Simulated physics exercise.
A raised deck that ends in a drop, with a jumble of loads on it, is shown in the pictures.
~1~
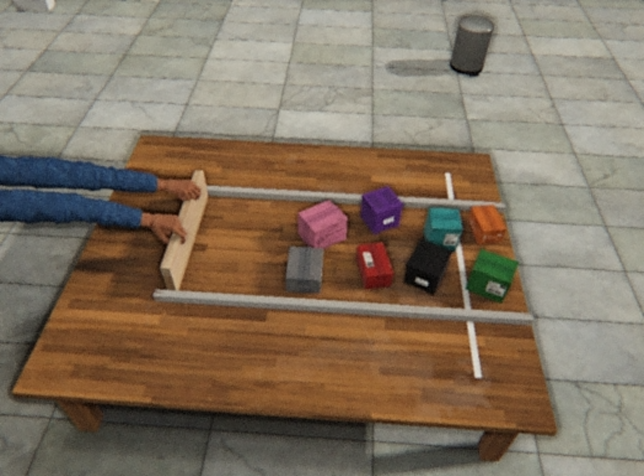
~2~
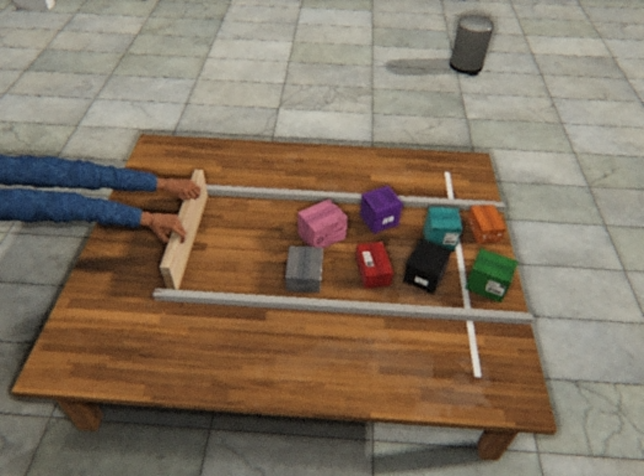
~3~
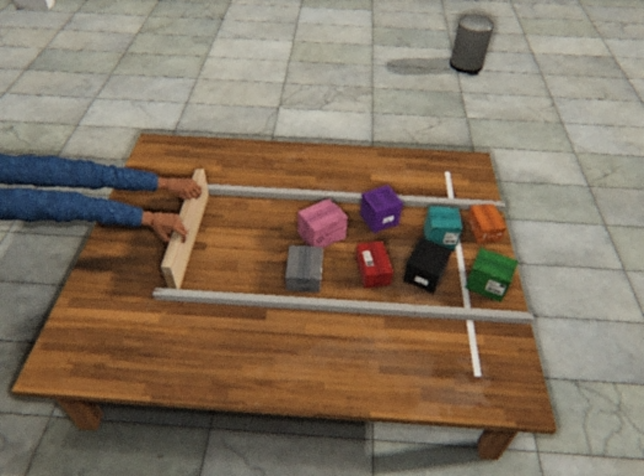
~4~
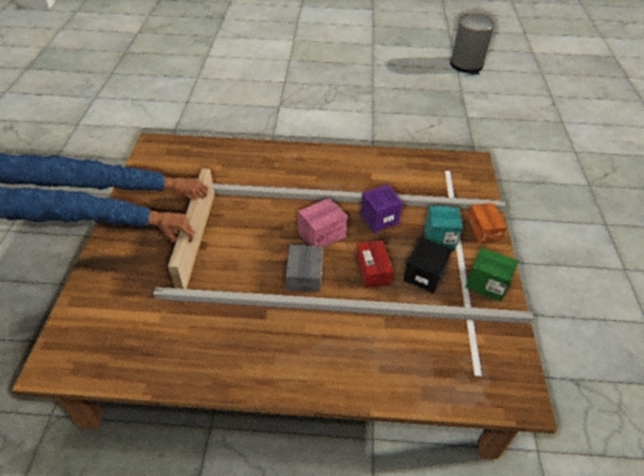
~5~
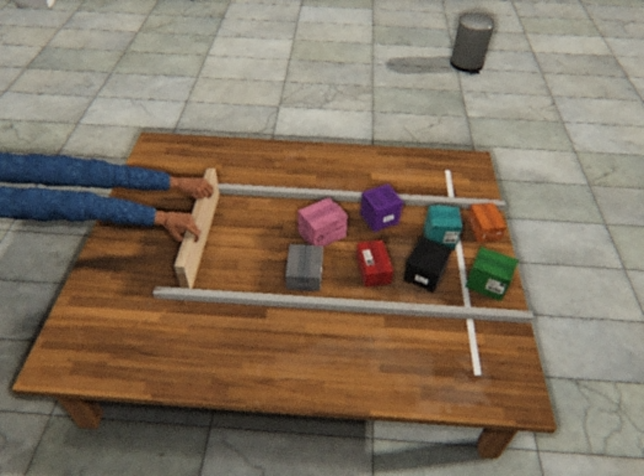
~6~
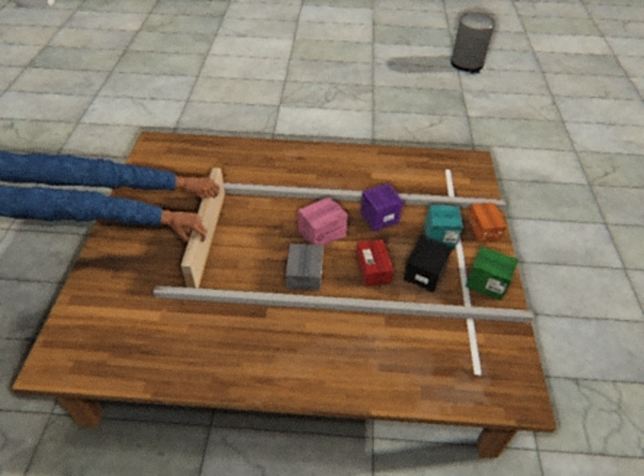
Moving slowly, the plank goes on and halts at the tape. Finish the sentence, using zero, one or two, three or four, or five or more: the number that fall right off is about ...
The number that fall right off is about three or four.
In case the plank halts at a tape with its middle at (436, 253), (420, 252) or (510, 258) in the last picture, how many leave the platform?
So, reaching the ground: 1, then 1, then 8.
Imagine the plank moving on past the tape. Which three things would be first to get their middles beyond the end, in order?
First comes the green box, followed by the black tote, and then the orange parcel.
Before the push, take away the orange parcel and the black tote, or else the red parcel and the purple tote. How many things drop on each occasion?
The number fallen is 1, and in the other try 2.
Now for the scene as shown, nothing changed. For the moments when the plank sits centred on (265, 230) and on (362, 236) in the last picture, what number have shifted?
The count is 0 at the first point and 5 at the second.
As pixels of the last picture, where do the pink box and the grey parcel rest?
In the last picture, roughly (478, 237) and (484, 279).
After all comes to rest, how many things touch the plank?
Tally at the end: 3.
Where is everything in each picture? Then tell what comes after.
The first picture shows orange parcel (486, 224); green box (492, 276); turquoise parcel (442, 230); plank (187, 228); tape (460, 258).
The second picture shows green box (491, 275); purple tote (381, 210).
The third picture shows turquoise parcel (442, 229); black tote (427, 266).
The fourth picture shows orange parcel (486, 223); red parcel (374, 264).
The fifth picture shows green box (491, 274); grey parcel (305, 268).
The sixth picture shows orange parcel (487, 222); green box (492, 273); turquoise parcel (442, 228); plank (206, 226); tape (460, 255).
Early on, none off yet; orange parcel at rest near (487, 222); green box at rest near (492, 273); turquoise parcel at rest near (442, 228).
A while later, none off yet; orange parcel at rest near (487, 222); green box travelled a little near (497, 273); turquoise parcel at rest near (442, 228).
Finally, the number that fall off is three or four; lost, black tote, green box and orange parcel.
